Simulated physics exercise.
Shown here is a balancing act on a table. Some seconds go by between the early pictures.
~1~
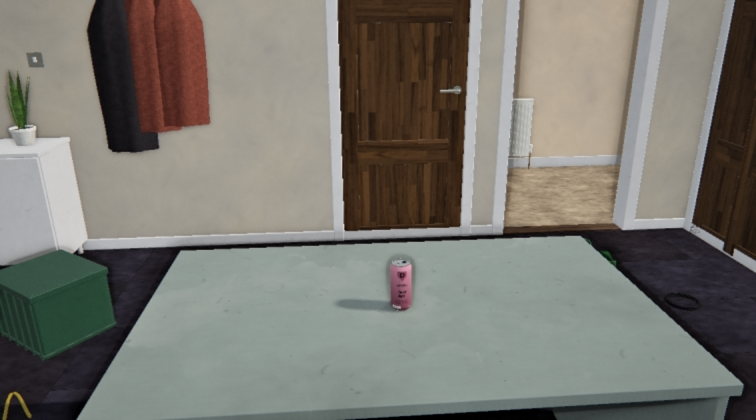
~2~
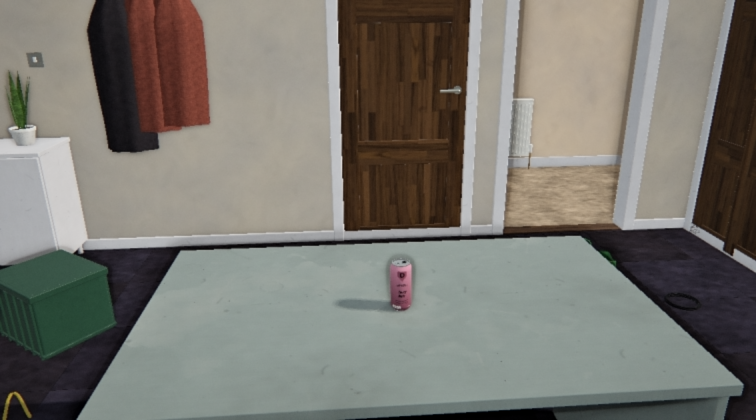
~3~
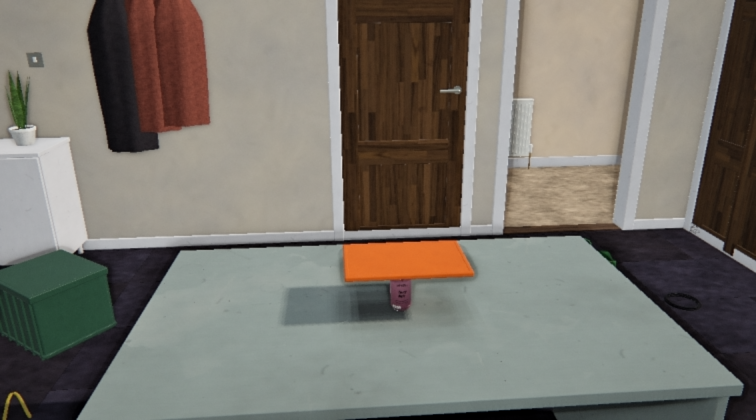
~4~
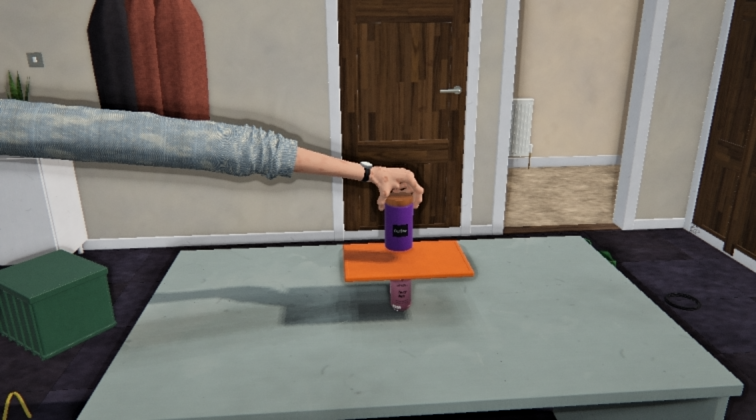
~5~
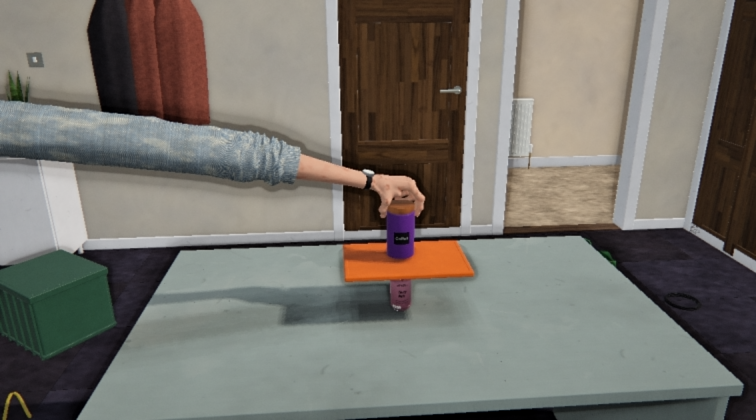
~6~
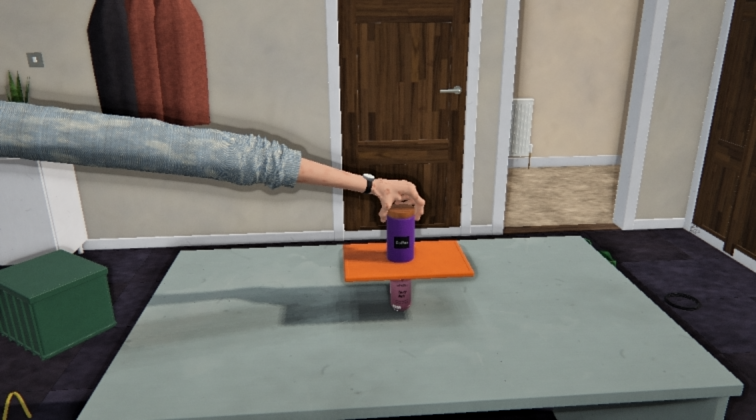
Orange lid appearing on top of a pink can on a table, then a hand lowering a purple jar onto it.
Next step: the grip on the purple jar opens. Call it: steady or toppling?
Steady.
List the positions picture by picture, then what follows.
In the first picture, the last thing is not in view yet.
In the second picture, the last thing is not in view yet.
In the third picture, the last thing is not in view yet; orange lid (405, 260).
In the fourth picture, still above its spot; purple jar (399, 221); orange lid (405, 260).
In the fifth picture, still above its spot; purple jar (401, 229); orange lid (405, 260).
In the sixth picture, set down, still held; purple jar (400, 233); orange lid (405, 260).
Then, 0.30 s later than the last frame, all is still.
Then, 0.70 s later than the last frame, purple jar resting near (400, 234).
When it is over, all 3 as before. End places, in pixels of the last picture, purple jar near (400, 234). The stack keeps its balance.
